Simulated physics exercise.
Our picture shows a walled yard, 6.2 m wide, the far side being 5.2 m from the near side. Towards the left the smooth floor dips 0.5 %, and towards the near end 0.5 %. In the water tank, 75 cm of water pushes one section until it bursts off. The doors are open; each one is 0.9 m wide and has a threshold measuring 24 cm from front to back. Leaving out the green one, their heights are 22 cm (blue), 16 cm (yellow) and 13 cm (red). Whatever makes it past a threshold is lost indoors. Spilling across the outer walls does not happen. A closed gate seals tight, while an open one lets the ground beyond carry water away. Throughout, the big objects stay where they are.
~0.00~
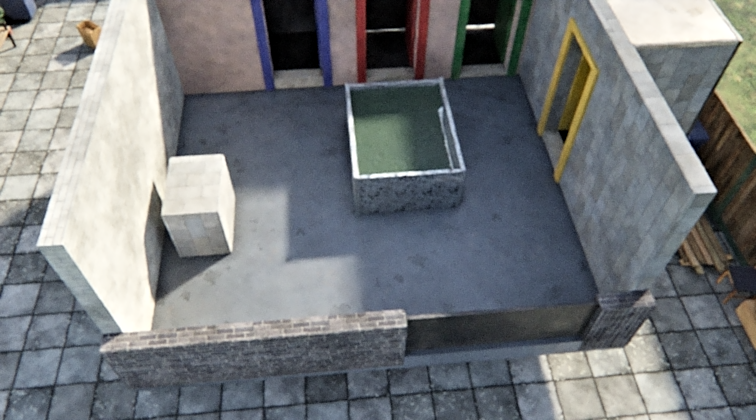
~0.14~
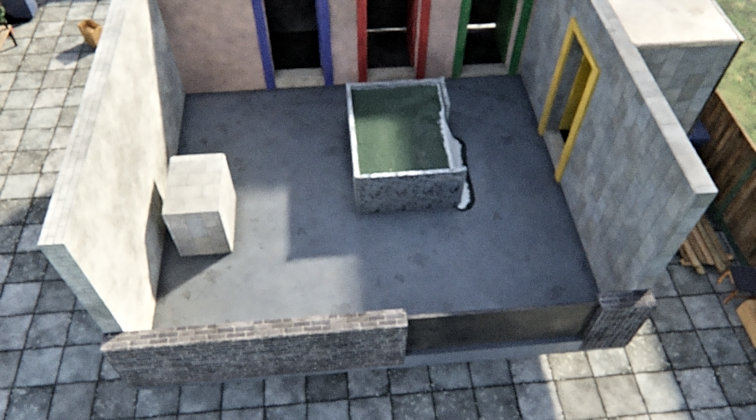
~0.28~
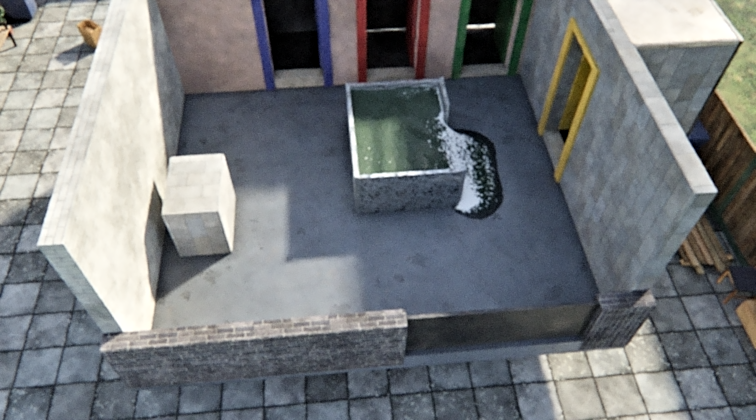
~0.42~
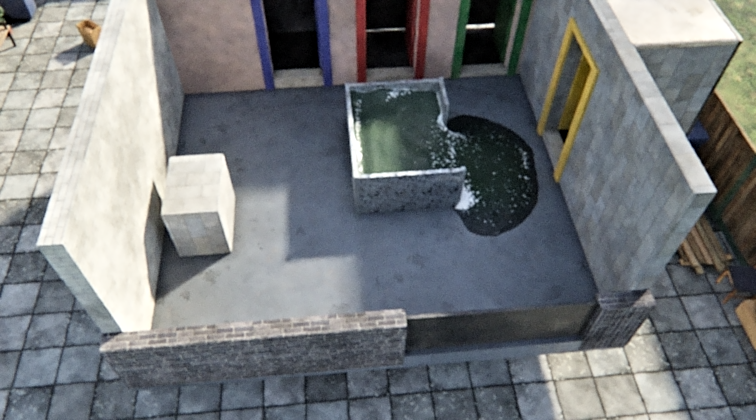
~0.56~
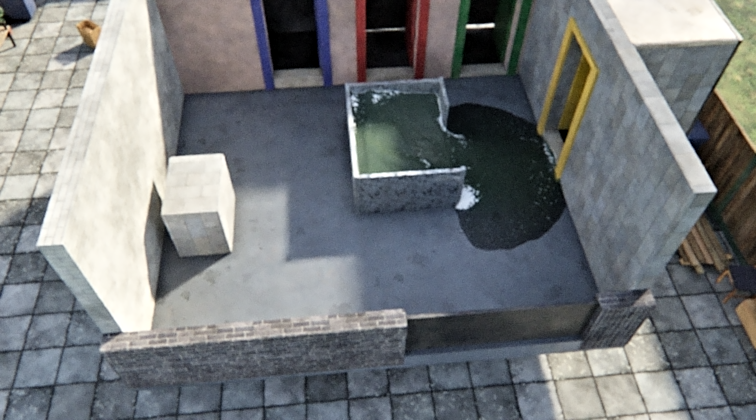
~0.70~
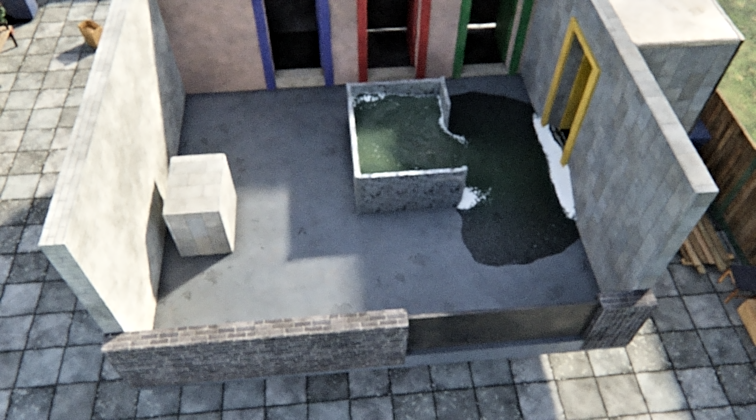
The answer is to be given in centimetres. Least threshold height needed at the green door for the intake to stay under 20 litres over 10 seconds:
16 cm or so.
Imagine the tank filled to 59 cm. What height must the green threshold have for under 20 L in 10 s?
About 13.0 centimetres.
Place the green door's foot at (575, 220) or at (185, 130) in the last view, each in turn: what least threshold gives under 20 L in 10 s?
Around 27 and 9.0 cm respectively.
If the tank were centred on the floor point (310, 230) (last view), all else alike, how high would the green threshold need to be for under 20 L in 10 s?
Roughly 17 cm is needed.
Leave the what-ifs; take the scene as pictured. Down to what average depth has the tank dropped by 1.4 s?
I'd put it at some 38 centimetres on average.
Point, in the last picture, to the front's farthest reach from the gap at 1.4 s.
(607, 321).
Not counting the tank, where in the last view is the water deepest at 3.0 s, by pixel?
Look close to (594, 322).
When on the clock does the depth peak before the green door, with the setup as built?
2.6 s.
After 1.4 s water covers 20 % of the floor, deepest (44 cm) near (559, 189); 8 cm at the green door, 0 litres in over its 8 cm threshold.
After 3.0 s water covers 45 % of the floor, deepest (28 cm) near (594, 322); 18 cm at the green door, 47 litres in over its 8 cm threshold.
After 10.0 s water covers 95 % of the floor, deepest (12 cm) near (175, 174); 4 cm at the green door, 123 litres in over its 8 cm threshold.
At the green door as built, the water arrived by 1.1 s and peaked near 18 cm at 2.6 s.
Run again over the same 10 s with other heights there, 31 litres in over 14.5 cm, 5 litres over 20 cm. The limit of 20 litres is kept from about 16 cm up.
